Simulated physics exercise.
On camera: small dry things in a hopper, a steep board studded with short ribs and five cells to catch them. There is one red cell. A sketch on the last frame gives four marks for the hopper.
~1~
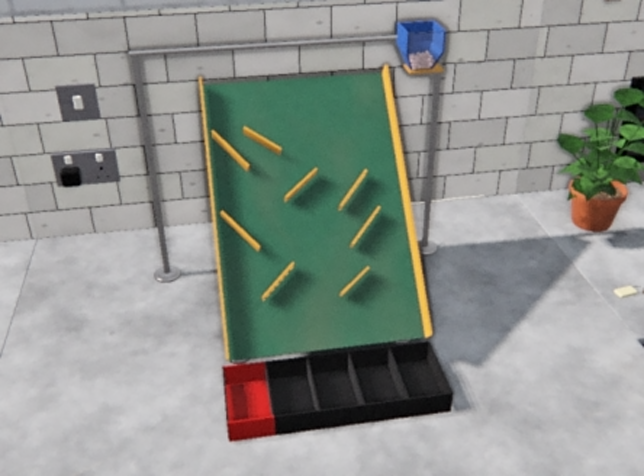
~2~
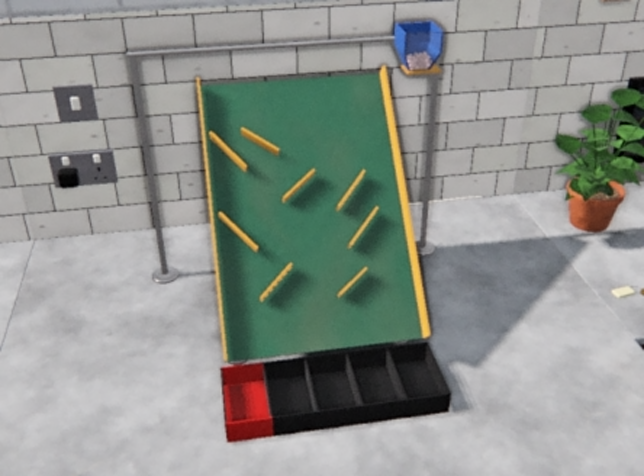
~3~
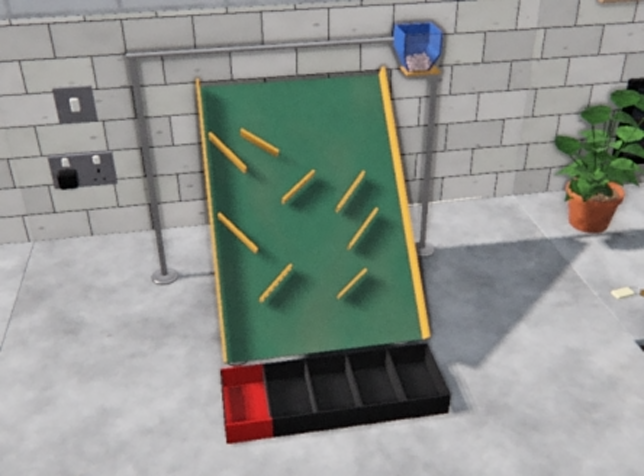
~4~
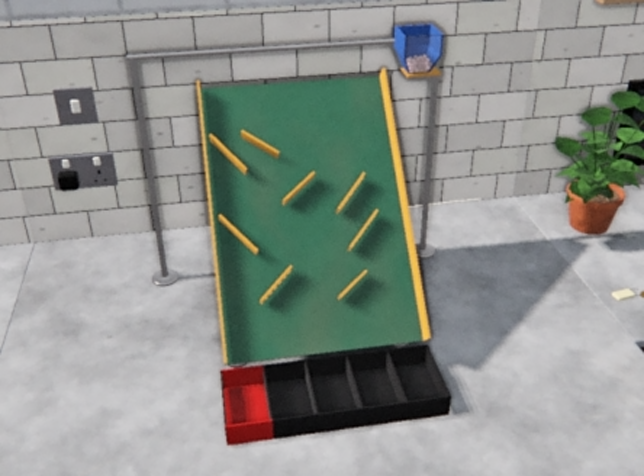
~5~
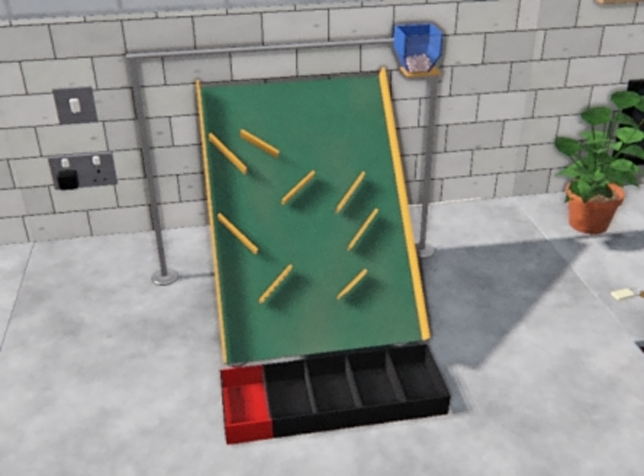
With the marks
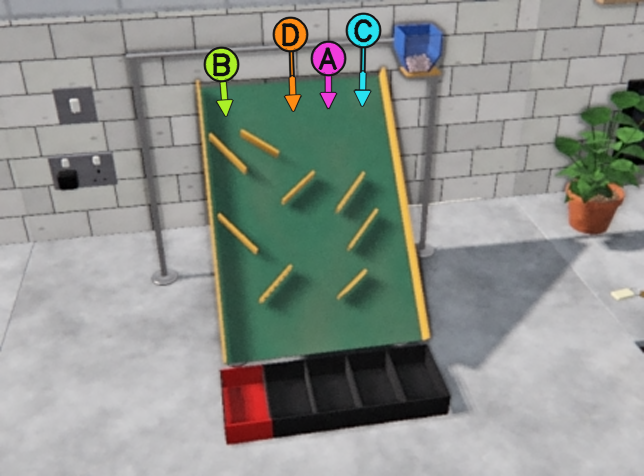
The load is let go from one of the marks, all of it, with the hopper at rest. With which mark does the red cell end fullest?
Best: D.
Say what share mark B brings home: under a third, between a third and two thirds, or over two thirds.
Between a third and two thirds.
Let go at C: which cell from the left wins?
The fifth from the left.
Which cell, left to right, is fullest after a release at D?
The first from the left.
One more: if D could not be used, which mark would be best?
That is mark B.
On the marked copy, mark A meets the board at (328, 102); mark B meets the board at (225, 110); mark C meets the board at (362, 100); mark D meets the board at (293, 105).
If A is chosen, a small share in the red cell, close to half in other cells, close to a third outside the box.
If B is chosen, close to a third in the red cell, close to a quarter in other cells, close to a third outside the box.
If C is chosen, only a few in the red cell, close to two thirds in other cells, close to a third outside the box.
If D is chosen, close to two thirds in the red cell, a small share in other cells, close to a quarter outside the box.
